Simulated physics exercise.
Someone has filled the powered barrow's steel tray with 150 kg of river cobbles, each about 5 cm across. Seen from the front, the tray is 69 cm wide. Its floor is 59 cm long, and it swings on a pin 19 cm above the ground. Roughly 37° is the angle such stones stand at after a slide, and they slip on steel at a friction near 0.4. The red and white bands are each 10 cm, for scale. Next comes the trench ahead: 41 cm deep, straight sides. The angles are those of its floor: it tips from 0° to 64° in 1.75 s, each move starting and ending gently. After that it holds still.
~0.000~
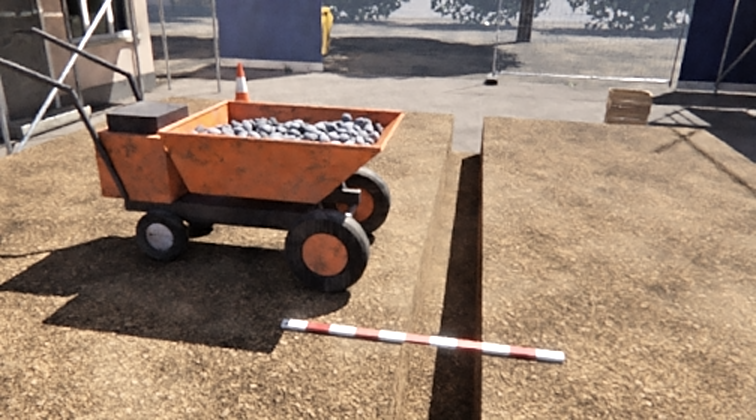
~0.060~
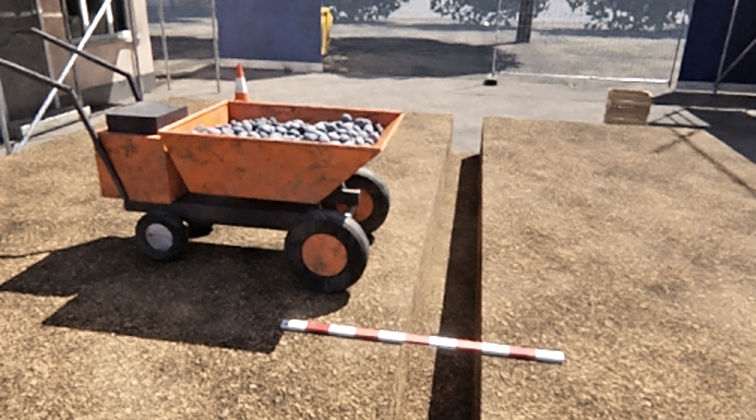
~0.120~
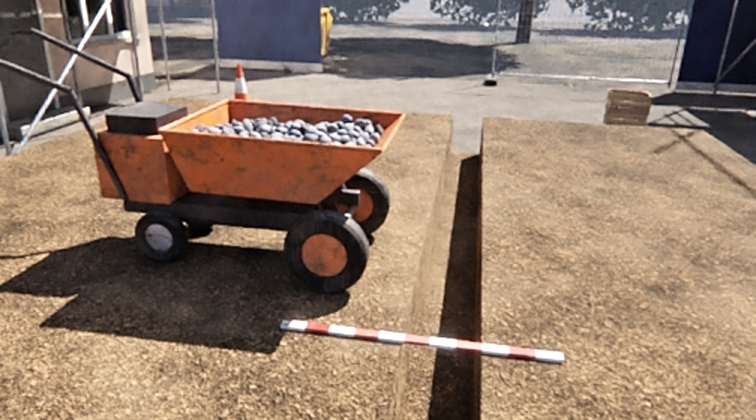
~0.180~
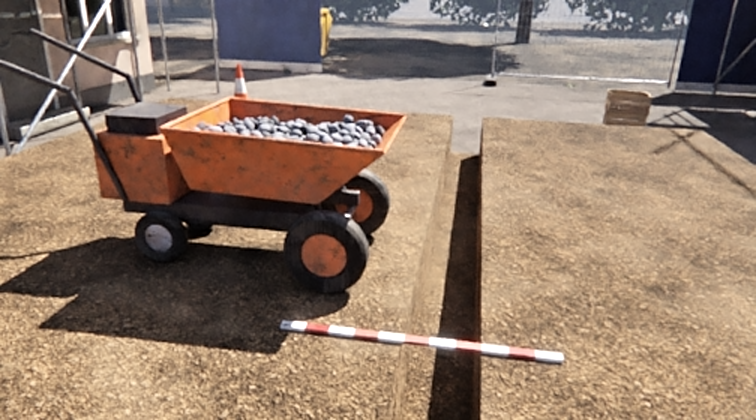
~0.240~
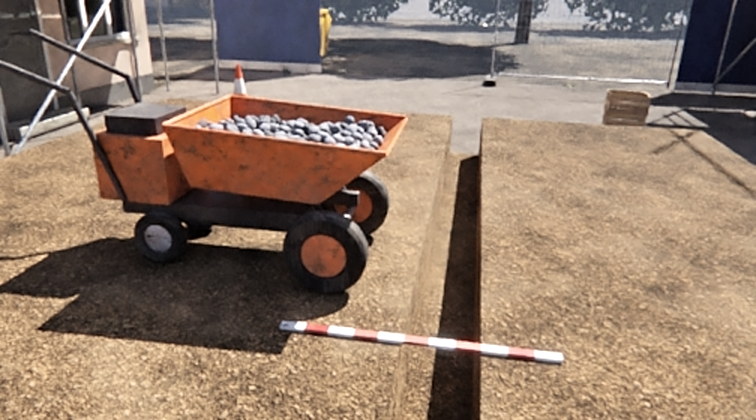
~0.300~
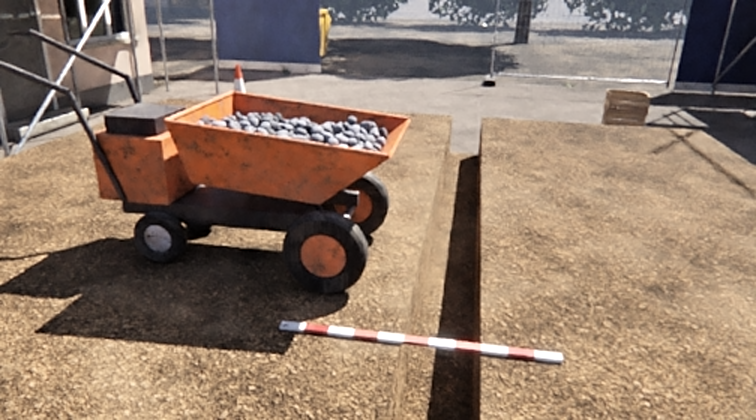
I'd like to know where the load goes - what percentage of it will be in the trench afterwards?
I would put it at about 54 per cent.
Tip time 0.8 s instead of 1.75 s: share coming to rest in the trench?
In that case, around 35%.
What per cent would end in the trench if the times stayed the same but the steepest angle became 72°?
Some 50% would finish there.
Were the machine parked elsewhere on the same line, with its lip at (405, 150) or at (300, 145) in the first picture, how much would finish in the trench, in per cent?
First place: Near 30%; second place: Near 90%.
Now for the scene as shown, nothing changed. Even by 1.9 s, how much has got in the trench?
20 per cent or so by then.
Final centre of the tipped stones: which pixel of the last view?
In the last view, about (471, 318).
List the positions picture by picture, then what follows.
The tray is at 0°, its lip at (381, 149); the top of the load is at (320, 126), in the first frame.
Lip at (381, 150), floor tilted 0°, highest stones at (319, 126); the stones move at 0.1 m/s on average, in the second frame.
Lip at (382, 151), floor tilted 1°, highest stones at (320, 126); the stones move at 0.1 m/s on average, in the third frame.
Lip at (384, 152), floor tilted 2°, highest stones at (311, 126); the stones move at 0.2 m/s on average, in the fourth frame.
Lip at (386, 154), floor tilted 3°, highest stones at (301, 125); the stones move at 0.2 m/s on average, in the fifth frame.
Lip at (389, 157), floor tilted 5°, highest stones at (290, 122); the stones move at 0.3 m/s on average, in the sixth frame.
After 1.3 s the floor is at 54°; 99 % in the tray, 1 % in the trench; the foremost stones are at (463, 225).
After 1.9 s the floor is at 64°; 49 % in the tray, 20 % in the trench, 31 % past the trench; the foremost stones are at (575, 286).
After 2.2 s the floor is at 64°; 20 % in the tray, 33 % in the trench, 47 % past the trench; the foremost stones are at (640, 293).
After 4.2 s the floor is at 64°; 0 % in the tray, 54 % in the trench, 46 % past the trench; the foremost stones are at (674, 295).
